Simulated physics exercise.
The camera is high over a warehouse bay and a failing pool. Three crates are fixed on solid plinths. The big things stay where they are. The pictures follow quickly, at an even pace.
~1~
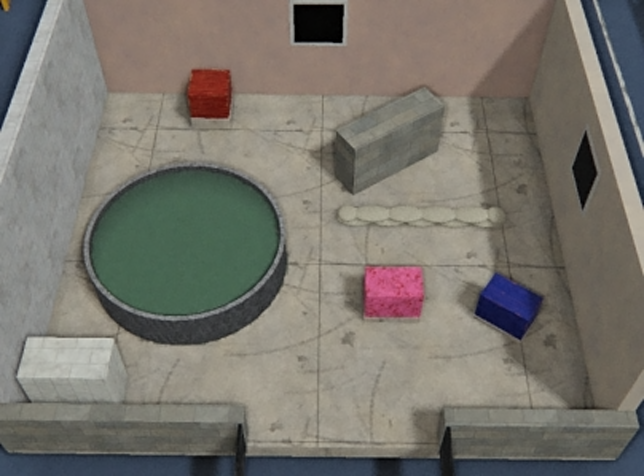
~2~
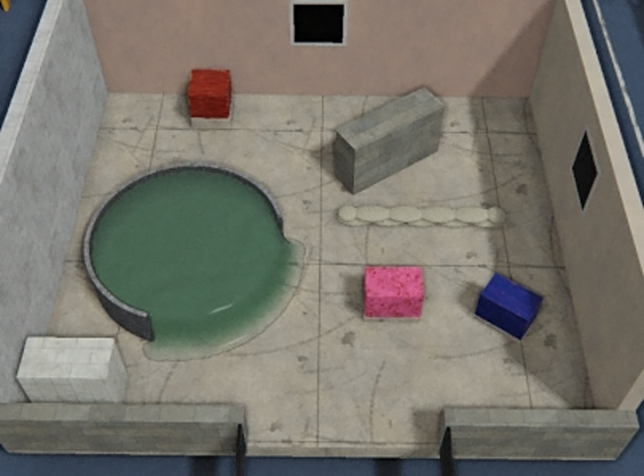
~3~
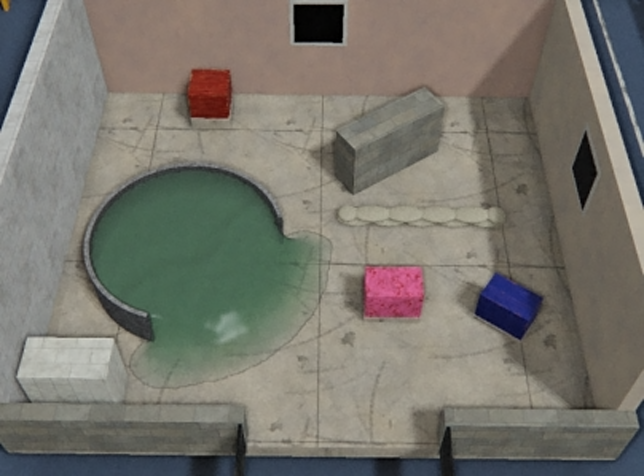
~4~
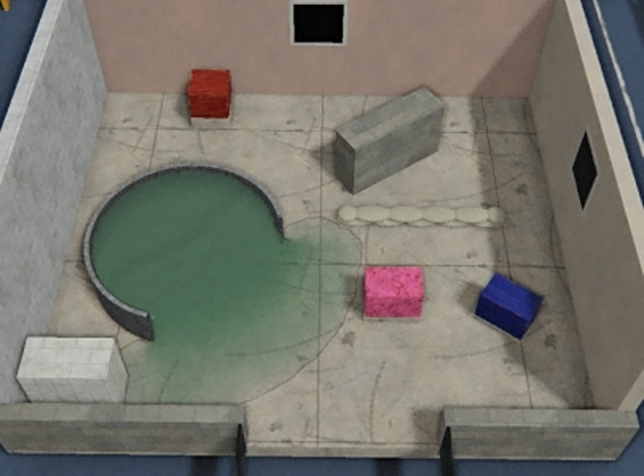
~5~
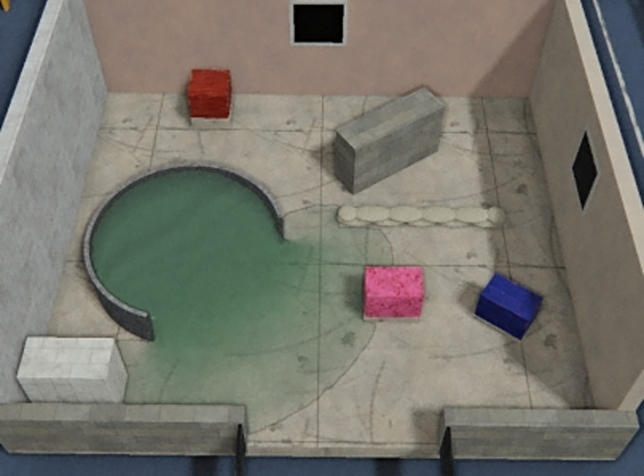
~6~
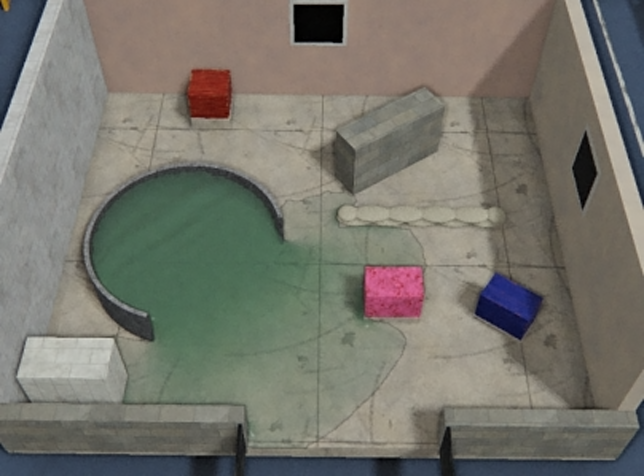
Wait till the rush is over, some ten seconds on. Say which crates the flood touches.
In the end: The blue crate gets wet; the pink crate gets wet; the red crate stays dry.
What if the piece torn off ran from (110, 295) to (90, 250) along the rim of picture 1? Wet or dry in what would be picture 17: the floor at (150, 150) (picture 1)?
Verdict: Under water.
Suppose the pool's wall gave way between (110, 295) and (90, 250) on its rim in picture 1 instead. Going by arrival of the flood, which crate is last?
I say the blue crate.
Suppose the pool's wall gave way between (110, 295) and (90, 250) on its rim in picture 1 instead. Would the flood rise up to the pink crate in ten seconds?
One by one: Pink crate remains dry.
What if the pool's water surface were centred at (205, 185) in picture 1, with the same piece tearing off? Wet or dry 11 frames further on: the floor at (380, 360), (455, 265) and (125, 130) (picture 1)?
In turn: Wet, wet, not flooded.
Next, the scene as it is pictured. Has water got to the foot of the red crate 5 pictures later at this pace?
In short: At red still dry.
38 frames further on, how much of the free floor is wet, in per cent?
Some 70 per cent.
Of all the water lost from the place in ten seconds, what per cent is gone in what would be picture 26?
Near 55 in a hundred.
A moment on, water covers 35 % of the floor; the blue crate water round its plinth, the pink crate water round its plinth, the red crate not reached.
Next, water covers 40 % of the floor; the blue crate water round its plinth, the pink crate water round its plinth, the red crate not reached.
Then, water covers 55 % of the floor; the blue crate water round its plinth, the pink crate water round its plinth, the red crate not reached.
Later, water covers 70 % of the floor; the blue crate water round its plinth, the pink crate water round its plinth, the red crate not reached.
In the end, water covers 90 % of the floor; the blue crate was topped, the pink crate was topped, the red crate stayed above the water.
